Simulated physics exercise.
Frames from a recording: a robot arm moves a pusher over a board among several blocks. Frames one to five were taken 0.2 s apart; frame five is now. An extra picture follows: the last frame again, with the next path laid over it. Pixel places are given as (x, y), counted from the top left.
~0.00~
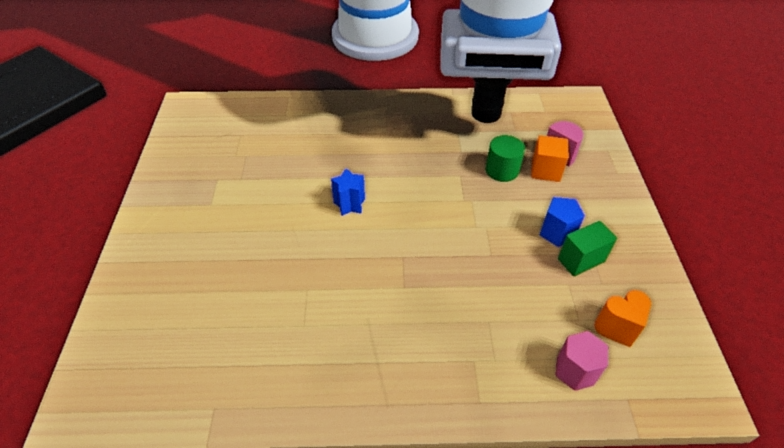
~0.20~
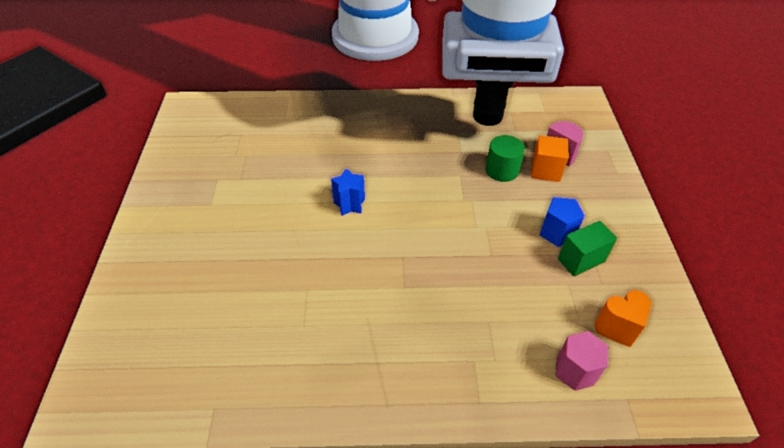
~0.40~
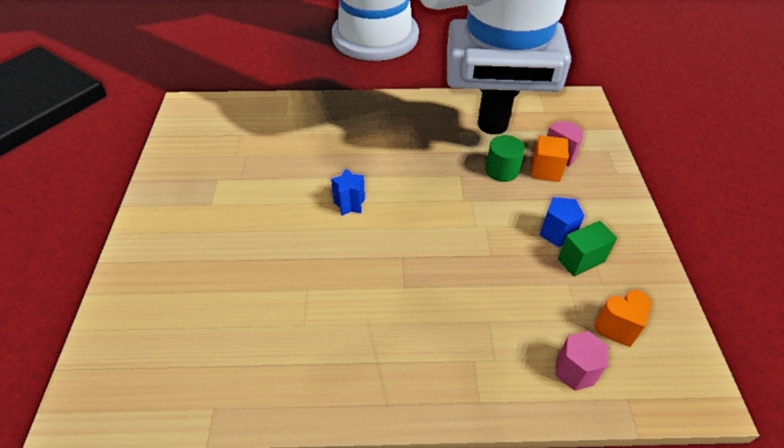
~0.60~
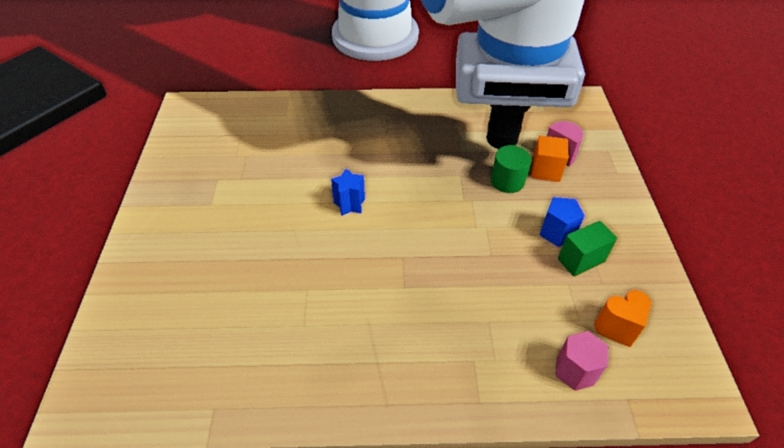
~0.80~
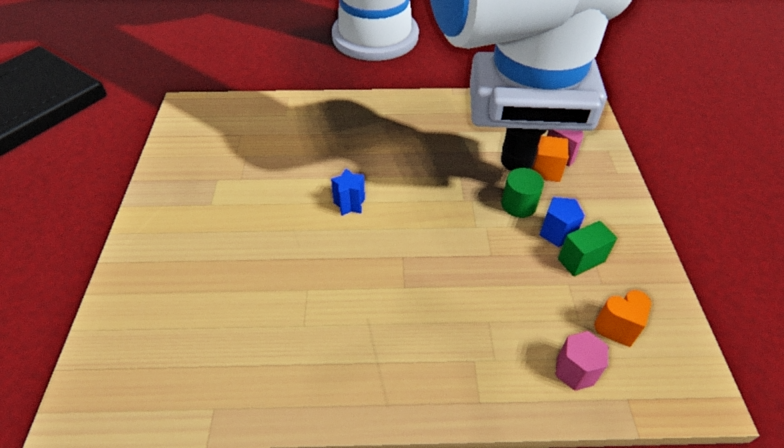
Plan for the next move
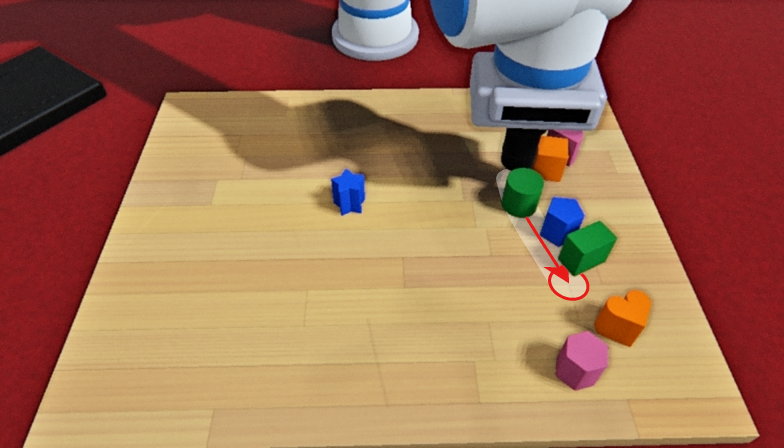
Robot arm lowering its black pusher toward the near side and nudging a green cylinder a short way across a wooden board.
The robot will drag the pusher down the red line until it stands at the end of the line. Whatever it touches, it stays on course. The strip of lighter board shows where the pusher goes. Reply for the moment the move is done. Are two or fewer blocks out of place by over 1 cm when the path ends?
My answer is no.
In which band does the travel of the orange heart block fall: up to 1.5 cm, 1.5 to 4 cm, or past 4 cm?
It goes hardly anywhere, under 1.5 cm.
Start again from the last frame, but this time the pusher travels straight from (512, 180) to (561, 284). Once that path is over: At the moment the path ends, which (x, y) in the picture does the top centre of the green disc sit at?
My estimate: (534, 271).
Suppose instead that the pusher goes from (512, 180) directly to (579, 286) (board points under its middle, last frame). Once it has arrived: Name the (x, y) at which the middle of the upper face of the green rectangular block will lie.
Its top face will be centred at roughly (663, 276).
Path on the board, from (512, 180) through (533, 228) to (569, 283).
On the path given first. One third of the way, pusher (529, 194); green disc (535, 216); blue pentagon (571, 212), turned 15° anticlockwise.
Two thirds of the way, pusher (551, 228); green disc (541, 250); blue pentagon (587, 220), turned 35° anticlockwise; green rectangular block (605, 245), turned 15° clockwise.
At the end, pusher (576, 266); green disc (544, 274); orange square block in place; blue pentagon (589, 221), turned 45° anticlockwise; green rectangular block (619, 256), turned 35° anticlockwise; orange heart block in place.
